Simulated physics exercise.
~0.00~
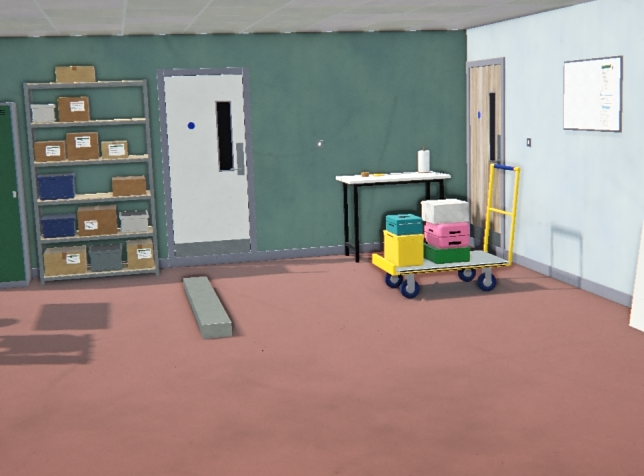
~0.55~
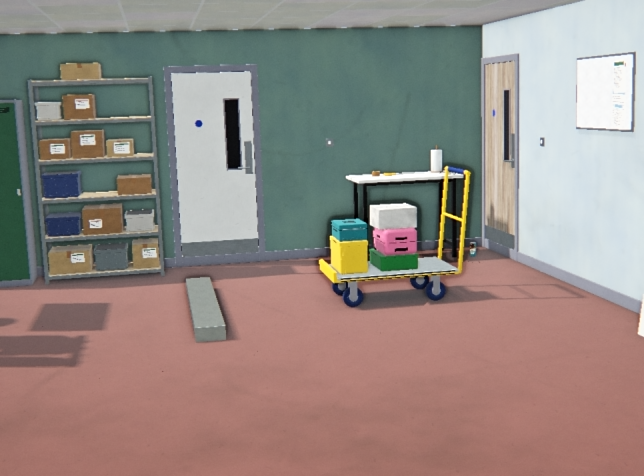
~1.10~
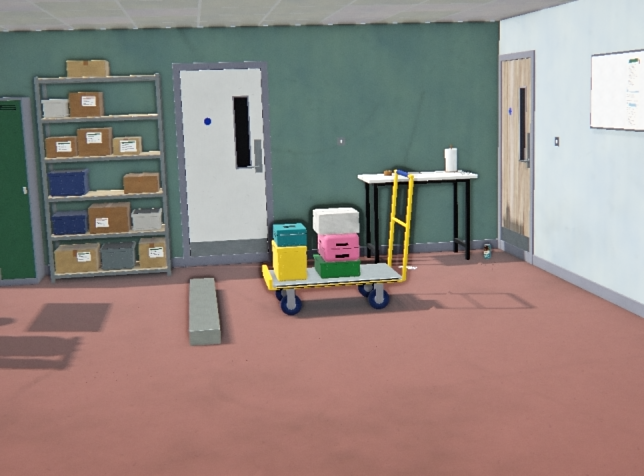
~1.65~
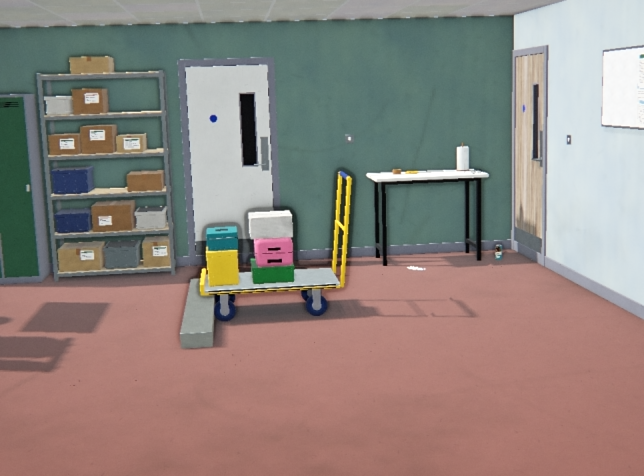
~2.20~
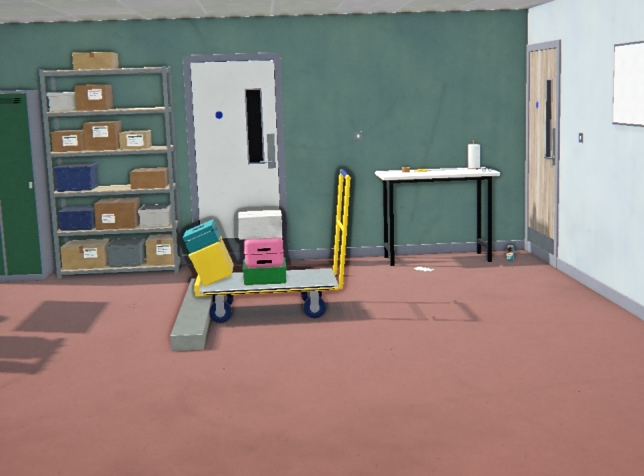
A yellow trolley stacked with colourful boxes rolled left across the room until its wheels met a grey kerb. It stopped there, and the teal box and yellow one beneath tipped forward together, leaning over the front edge but still aboard.
